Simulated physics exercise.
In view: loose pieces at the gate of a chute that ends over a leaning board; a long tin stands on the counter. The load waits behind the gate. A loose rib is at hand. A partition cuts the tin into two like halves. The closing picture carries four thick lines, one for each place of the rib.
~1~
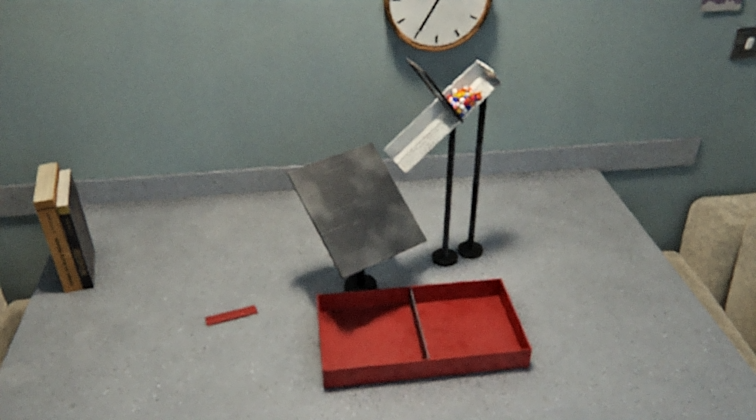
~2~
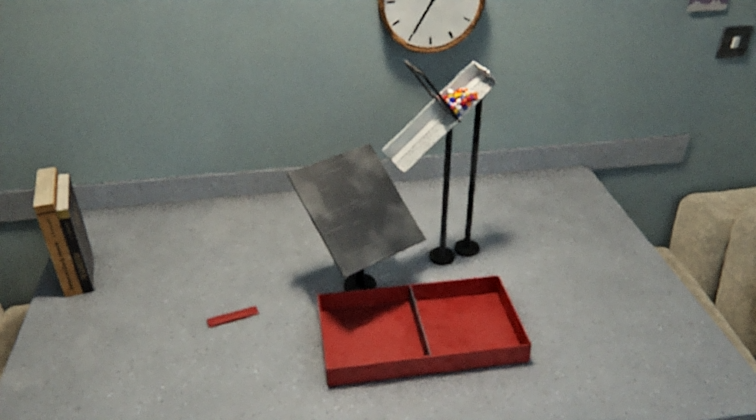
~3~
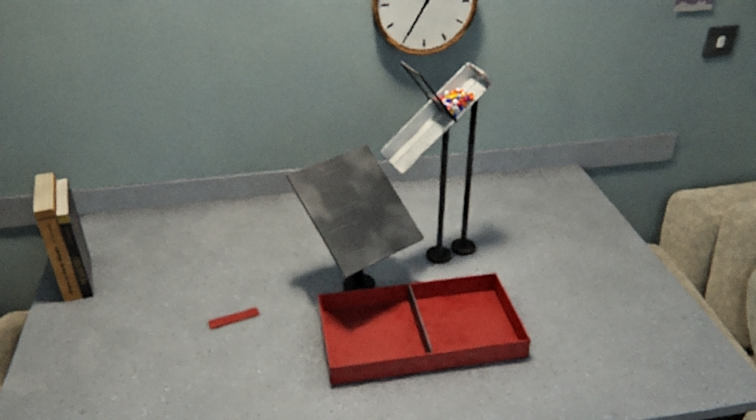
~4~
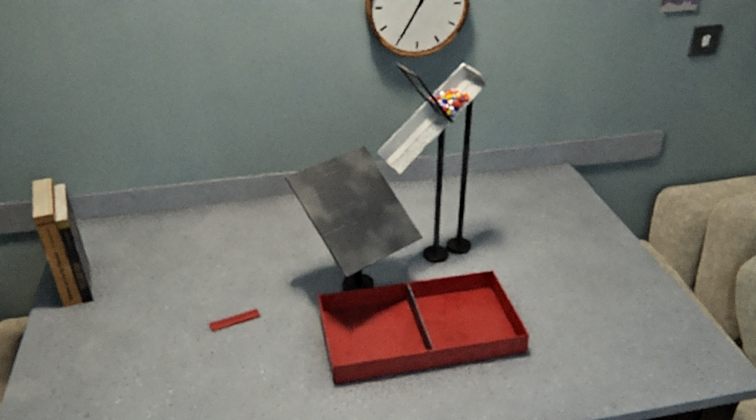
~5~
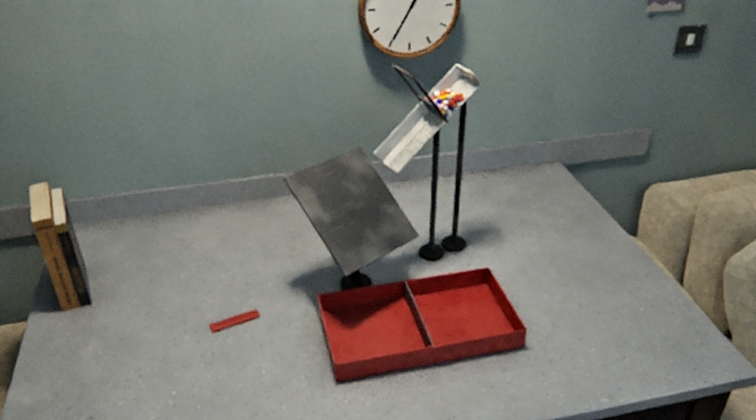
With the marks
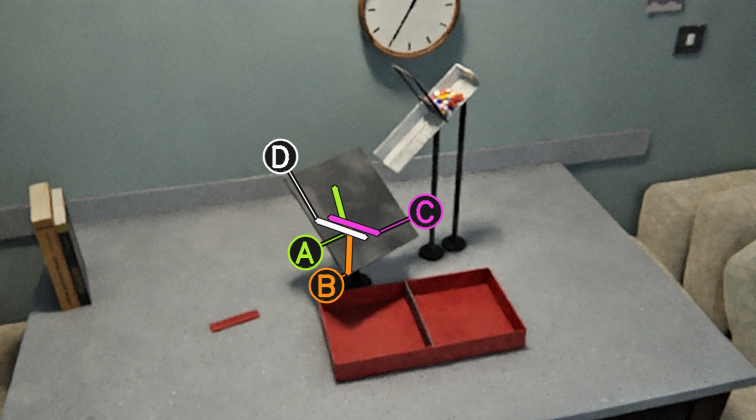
The camera drifts slightly around a grey table where nothing else moves: colourful beads stay behind a dark gate in a raised, sloping chute, above a tilted grey board and a red tin split into two compartments.
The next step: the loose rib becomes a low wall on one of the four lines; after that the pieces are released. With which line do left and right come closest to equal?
D.
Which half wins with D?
Right.
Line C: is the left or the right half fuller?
More lands on the right.
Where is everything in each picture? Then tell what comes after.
In the first picture, load behind the gate near (462, 101), round plastic beads; lip of the chute near (399, 167), sloping fairly steeply.
In the second picture, middle of the board near (358, 207), tilted fairly steeply; middle of its low edge near (387, 258); of its high edge near (330, 158).
In the third picture, front corners of the tin near (331, 367) and (530, 340); front end of its middle wall near (433, 353); gate still shut near (436, 102).
In the fourth picture, middle of the load near (450, 102); lip near (393, 168).
In the fifth picture, middle of the load near (445, 102); lip near (390, 167).
On the marked copy, line A from (334, 188) to (346, 233); line B from (350, 226) to (348, 272); line C from (330, 217) to (377, 233); line D from (317, 220) to (364, 237).
With A, of what is caught, all but a few in the left half, a small share in the right.
With B, of what is caught, the bulk in the left half, a small share in the right.
With C, of what is caught, only a few in the left half, all but a few in the right.
With D, of what is caught, close to a third in the left half, close to two thirds in the right.
